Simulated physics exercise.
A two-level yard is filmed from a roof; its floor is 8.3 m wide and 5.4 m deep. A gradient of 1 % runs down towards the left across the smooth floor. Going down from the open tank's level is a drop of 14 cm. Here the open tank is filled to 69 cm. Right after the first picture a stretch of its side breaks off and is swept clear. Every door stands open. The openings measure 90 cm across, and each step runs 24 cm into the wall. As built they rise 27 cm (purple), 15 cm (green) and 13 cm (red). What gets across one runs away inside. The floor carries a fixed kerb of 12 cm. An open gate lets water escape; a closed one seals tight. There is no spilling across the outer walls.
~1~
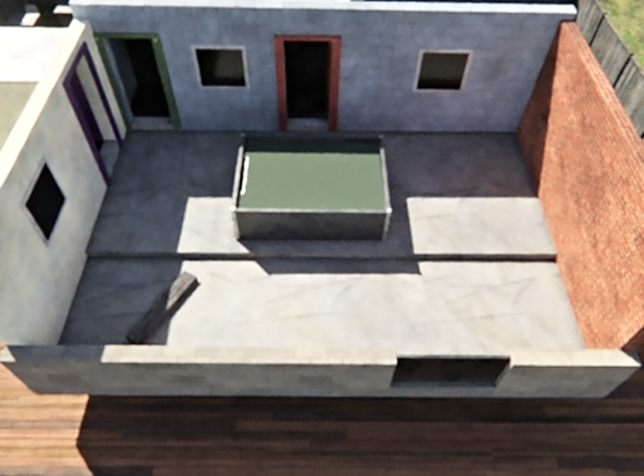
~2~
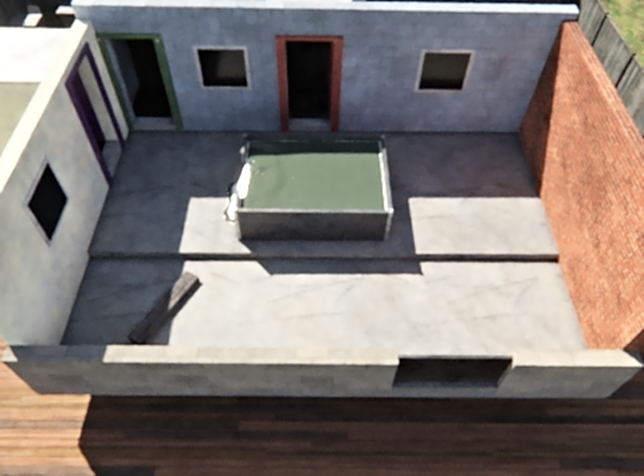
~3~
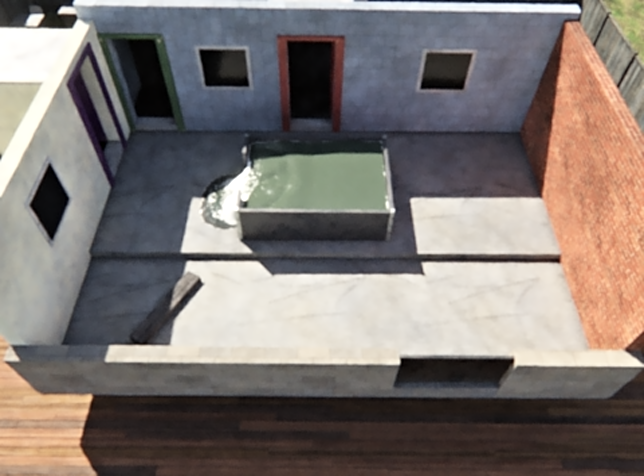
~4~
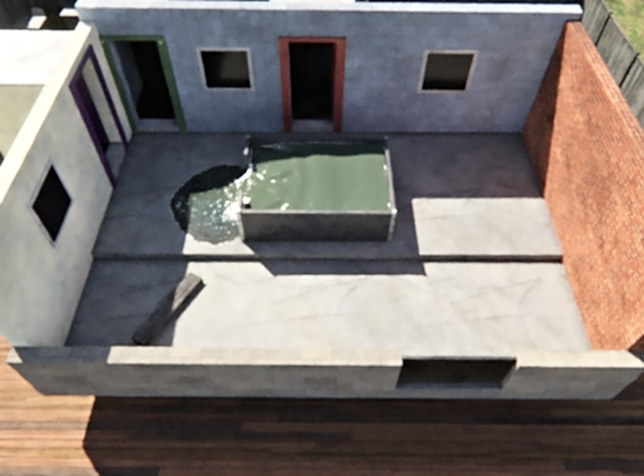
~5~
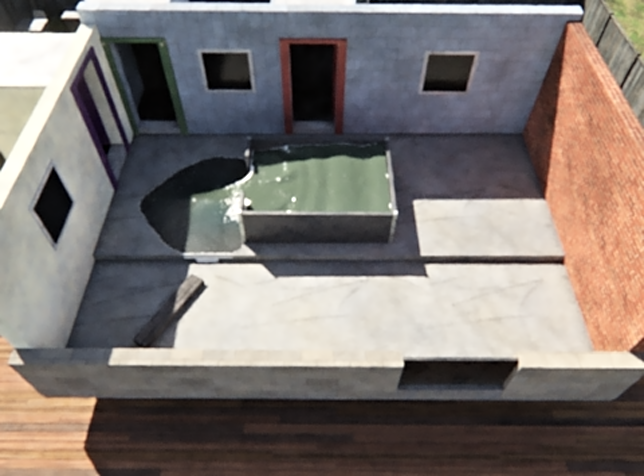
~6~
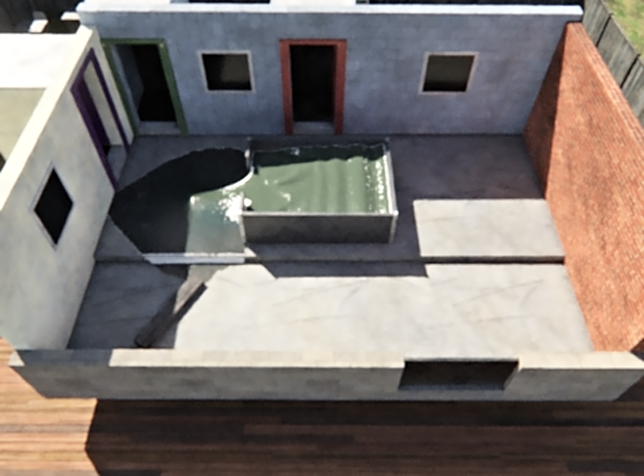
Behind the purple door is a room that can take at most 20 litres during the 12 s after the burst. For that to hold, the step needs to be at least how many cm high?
At least 24 cm or so.
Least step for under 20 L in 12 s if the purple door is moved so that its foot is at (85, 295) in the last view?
You'd want it roughly 17 cm high.
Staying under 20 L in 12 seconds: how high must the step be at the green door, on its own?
At the green door it takes roughly 26 centimetres.
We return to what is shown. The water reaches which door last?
The red door.
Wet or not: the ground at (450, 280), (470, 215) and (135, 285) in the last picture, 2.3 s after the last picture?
Those three come out bone-dry, bone-dry and soaked, in that order.
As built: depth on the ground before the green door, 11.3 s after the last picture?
9.0 cm.
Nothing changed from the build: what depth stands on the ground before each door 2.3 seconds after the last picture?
Door by door in cm - purple 28, green 27, red 0.
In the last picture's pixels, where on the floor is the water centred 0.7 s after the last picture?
Centre of the water: Approx. (273, 206) px.
Then, 0.7 s after the last picture water covers 20 % of the floor, deepest (41 cm) near (244, 202); 27 cm at the purple door, 0 litres in over its 27 cm step.
Then, 2.3 s after the last picture water covers 30 % of the floor, deepest (35 cm) near (58, 375); 28 cm at the purple door, 5 litres in over its 27 cm step.
Then, 11.3 s after the last picture water covers 90 % of the floor, deepest (16 cm) near (62, 364); 10 cm at the purple door, 7 litres in over its 27 cm step.
At the purple door as built, the water peaked near 31 cm, 1.7 s after the last picture.
With a step of 20 cm, 59 litres would have come in within the 12 s; with 27.5 cm, 5 litres. So under 20 litres takes about 24 cm.
